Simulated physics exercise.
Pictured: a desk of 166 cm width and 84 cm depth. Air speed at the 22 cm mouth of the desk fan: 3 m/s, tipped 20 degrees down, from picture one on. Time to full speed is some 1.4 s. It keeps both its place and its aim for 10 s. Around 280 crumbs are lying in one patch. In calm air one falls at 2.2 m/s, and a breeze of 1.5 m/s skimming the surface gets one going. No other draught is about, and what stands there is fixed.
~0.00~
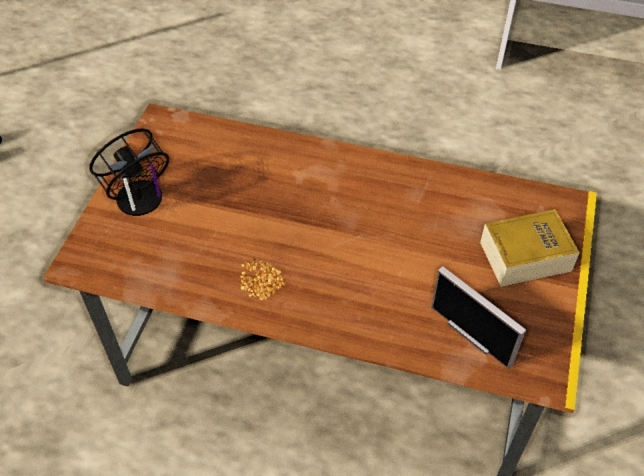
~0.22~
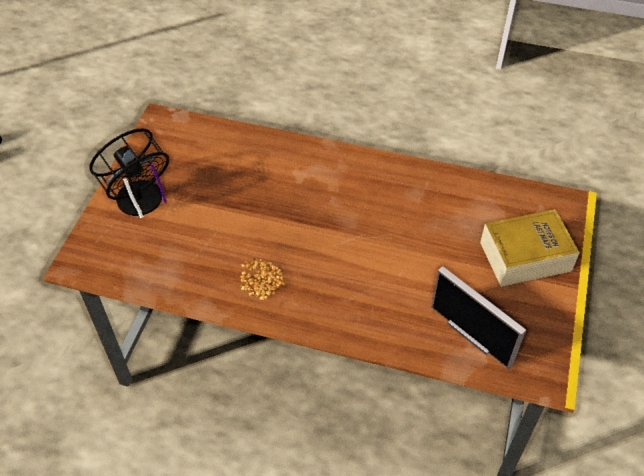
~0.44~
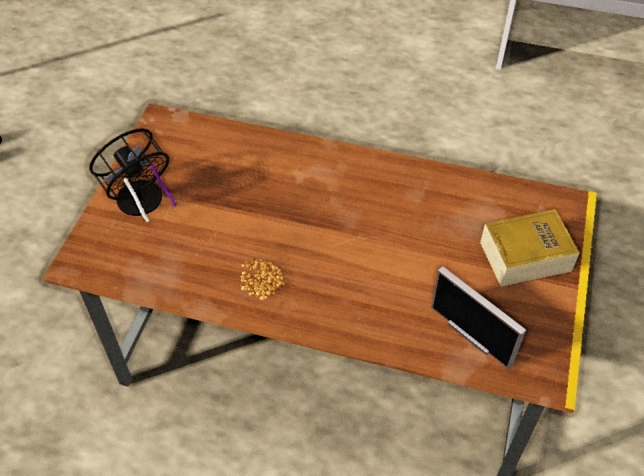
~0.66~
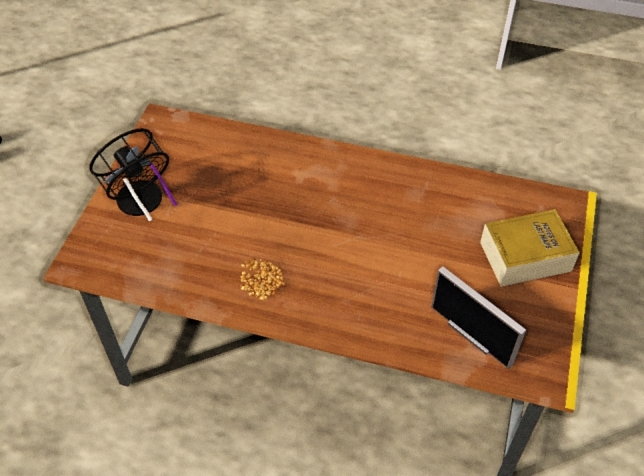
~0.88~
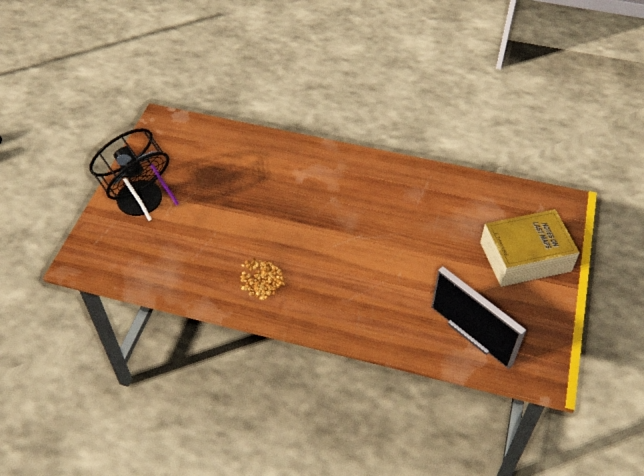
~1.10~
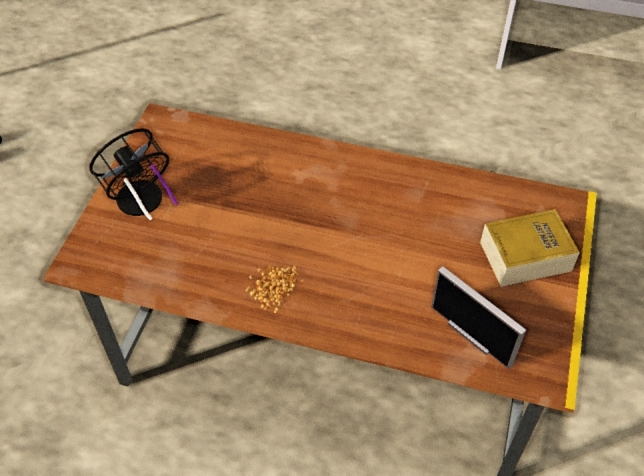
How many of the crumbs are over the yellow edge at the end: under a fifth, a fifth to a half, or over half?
It is under twenty percent.
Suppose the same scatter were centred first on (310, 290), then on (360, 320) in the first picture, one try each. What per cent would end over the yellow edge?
Near 0 % for the first and near 0 % for the second.
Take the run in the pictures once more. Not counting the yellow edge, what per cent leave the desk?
Estimate: Close to 90 per cent.
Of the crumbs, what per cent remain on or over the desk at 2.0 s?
About 15 % remain.
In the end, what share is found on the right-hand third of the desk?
It comes out near 10 in a hundred.
After 2.0 s, 26 % are on the move or not yet settled, 0 % are over the yellow edge; the middle of those still in play is near (488, 374).
After 3.2 s, 9 % are on the move or not yet settled, 0 % are over the yellow edge.
After 5.5 s, 8 % are on the move or not yet settled, 0 % are over the yellow edge.
After 10.0 s, at the end, 0 % are over the yellow edge.
